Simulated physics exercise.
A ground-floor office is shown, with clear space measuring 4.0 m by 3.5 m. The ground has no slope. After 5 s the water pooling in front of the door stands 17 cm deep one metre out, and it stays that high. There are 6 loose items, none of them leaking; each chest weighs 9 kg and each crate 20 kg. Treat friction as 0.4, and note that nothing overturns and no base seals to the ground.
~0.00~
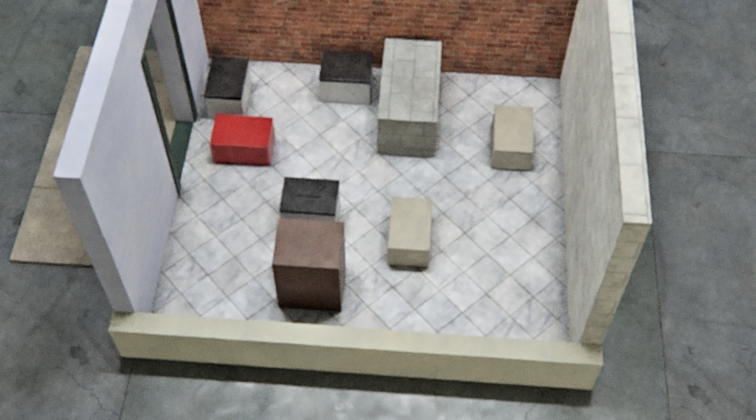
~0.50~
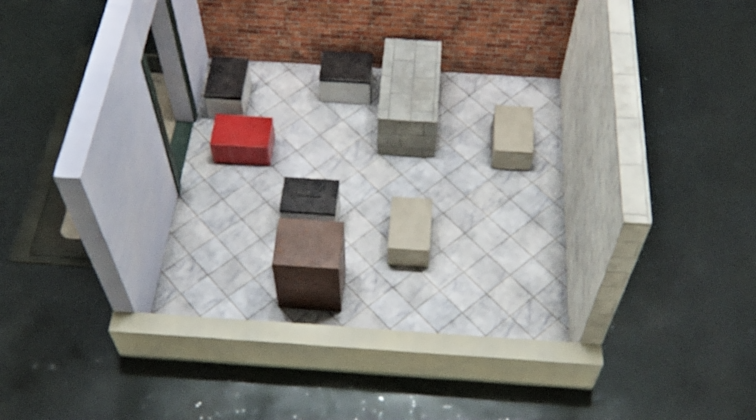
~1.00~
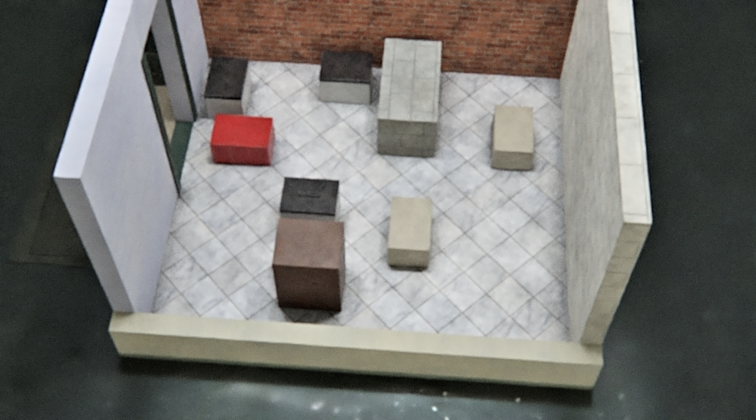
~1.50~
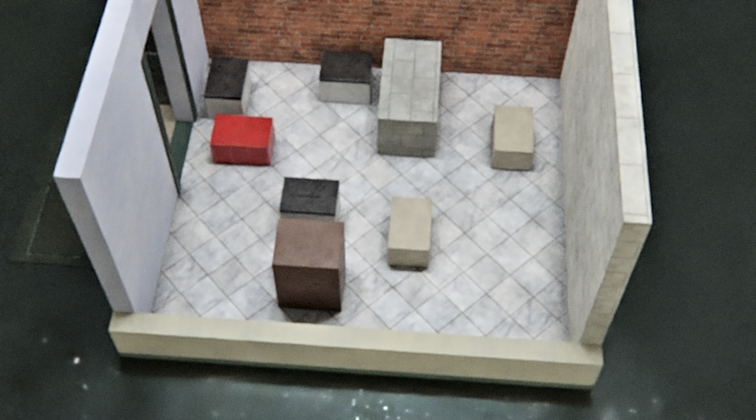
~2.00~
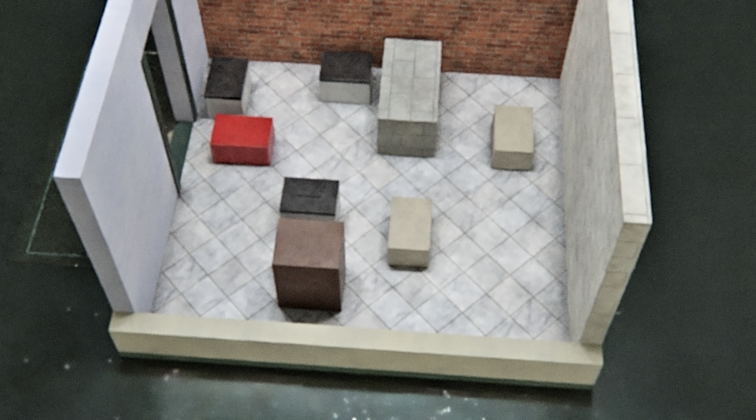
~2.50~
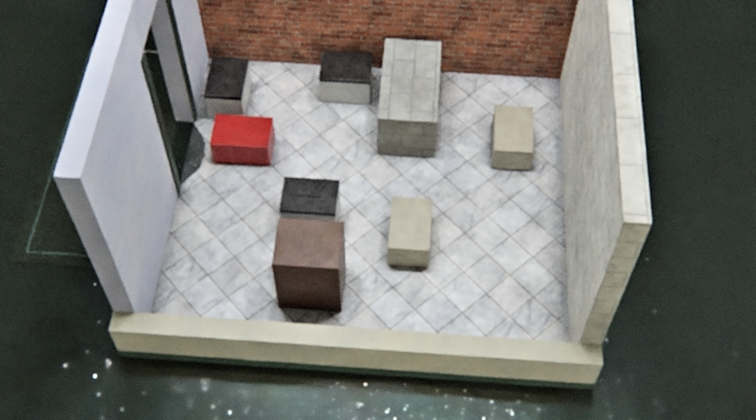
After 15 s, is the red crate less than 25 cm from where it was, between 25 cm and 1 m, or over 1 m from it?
Over 1 m.
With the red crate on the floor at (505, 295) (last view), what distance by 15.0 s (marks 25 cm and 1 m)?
Well, it sits tight.
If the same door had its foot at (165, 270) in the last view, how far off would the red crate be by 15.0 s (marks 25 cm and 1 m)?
Outcome - red crate: In place.
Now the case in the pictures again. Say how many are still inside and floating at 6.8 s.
Answer: 2.
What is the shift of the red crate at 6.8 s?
Shift by then: About 30 cm.
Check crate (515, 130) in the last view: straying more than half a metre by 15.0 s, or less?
The shift stays smaller.
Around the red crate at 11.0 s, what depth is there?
Near 9 cm deep.
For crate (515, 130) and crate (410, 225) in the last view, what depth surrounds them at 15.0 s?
Depth approx. 8 cm / 8 cm.
After 3.5 s the red crate is near (242, 131), 0.0 m from its start, aground; 0 afloat.
After 6.8 s the red crate is near (273, 133), 0.3 m from its start, aground; 2 afloat.
After 11.0 s the red crate is near (315, 178), 1.0 m from its start, afloat; 4 afloat.
After 15.0 s the red crate is near (427, 230), 2.2 m from its start, afloat; 5 afloat.
